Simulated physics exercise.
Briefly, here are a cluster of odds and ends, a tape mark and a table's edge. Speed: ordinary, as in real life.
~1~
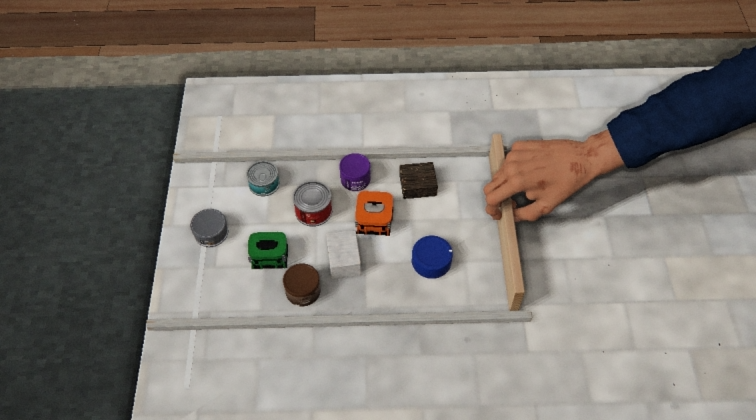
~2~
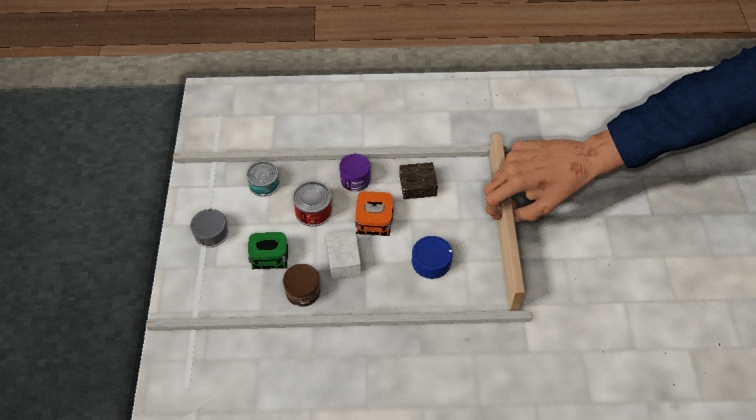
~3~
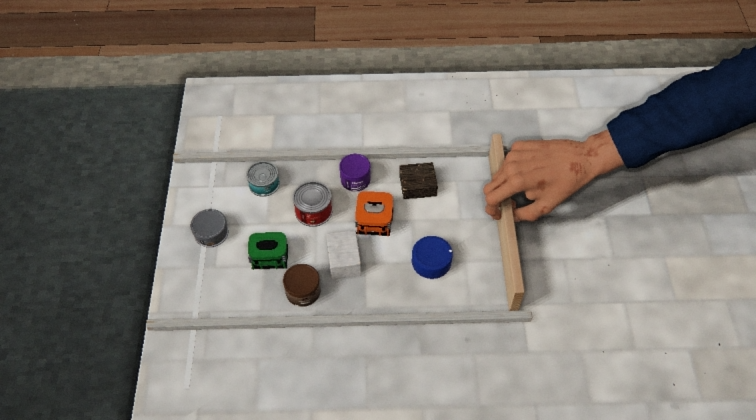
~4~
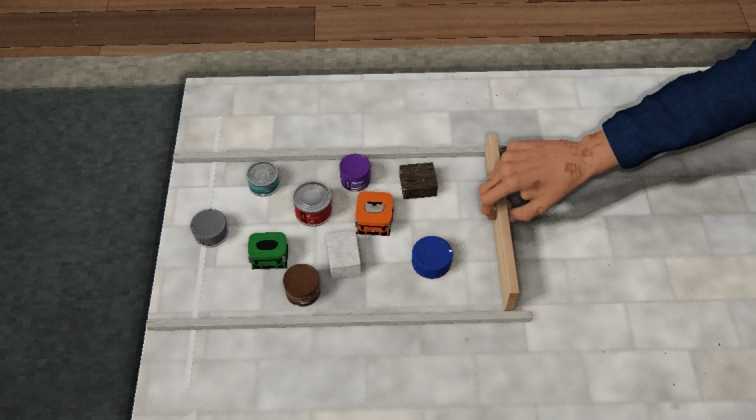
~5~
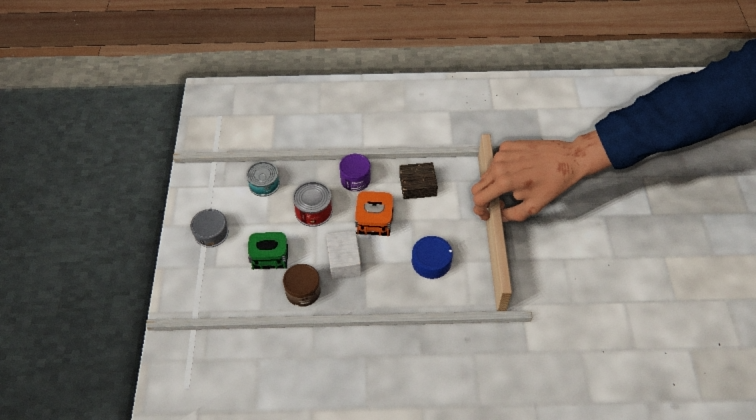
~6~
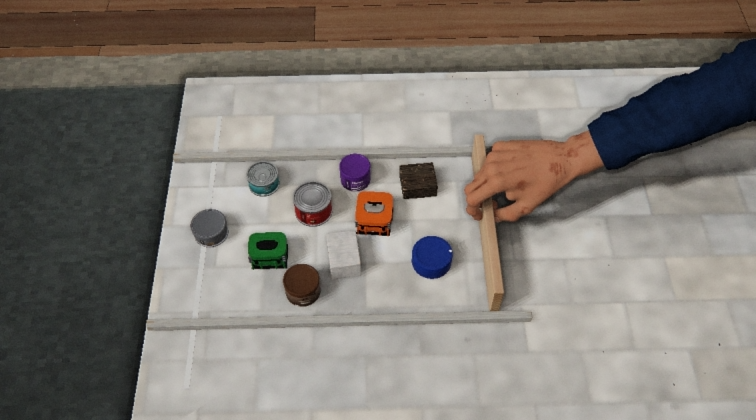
A pale tiled tabletop, seen from above at an angle, has a dark grey area to its left and wooden flooring beyond. Between two thin rails sit turquoise, red, purple, orange, green, brown, white and dark items, with grey at left and blue at right. A blue-sleeved arm's hand holds a wooden board still, then slides it slightly left, while the objects and view stay still.
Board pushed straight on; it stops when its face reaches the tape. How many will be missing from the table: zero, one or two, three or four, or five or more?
The push will most likely drop no fewer than five pieces.
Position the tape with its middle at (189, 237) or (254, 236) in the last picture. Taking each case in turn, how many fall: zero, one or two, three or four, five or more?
At each place: Five or over and zero.
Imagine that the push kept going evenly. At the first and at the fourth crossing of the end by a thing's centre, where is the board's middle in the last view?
For the first, roughly (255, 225); for the next, roughly (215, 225).
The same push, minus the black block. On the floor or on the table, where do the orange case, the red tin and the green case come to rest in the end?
Orange case: Still there; red tin: Over the edge; green case: Over the edge.
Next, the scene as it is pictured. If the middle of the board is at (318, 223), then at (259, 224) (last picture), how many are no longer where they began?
First 10 and then 10.
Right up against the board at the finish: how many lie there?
It's 4 of them.
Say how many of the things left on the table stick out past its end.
Answer: 0.
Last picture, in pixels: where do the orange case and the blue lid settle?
Close to (188, 219); the other close to (180, 266).
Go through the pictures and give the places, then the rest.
Grey tin (210, 228); turquoise pot (263, 178); green case (269, 251); board (505, 219); tape (205, 237), in the first picture.
Turquoise pot (263, 179); orange case (374, 214), in the second picture.
Green case (269, 251); white block (344, 255), in the third picture.
Grey tin (210, 228); blue lid (432, 257), in the fourth picture.
Turquoise pot (263, 179); purple tub (355, 173), in the fifth picture.
Grey tin (210, 228); turquoise pot (263, 179); green case (269, 251); board (487, 219); tape (205, 237), in the sixth picture.
Early on, none off yet; grey tin at rest near (210, 228); turquoise pot at rest near (263, 179); green case at rest near (269, 251).
Finally, the number that fall off is five or more; lost, purple tub, white block, red tin, green case, turquoise pot and grey tin.
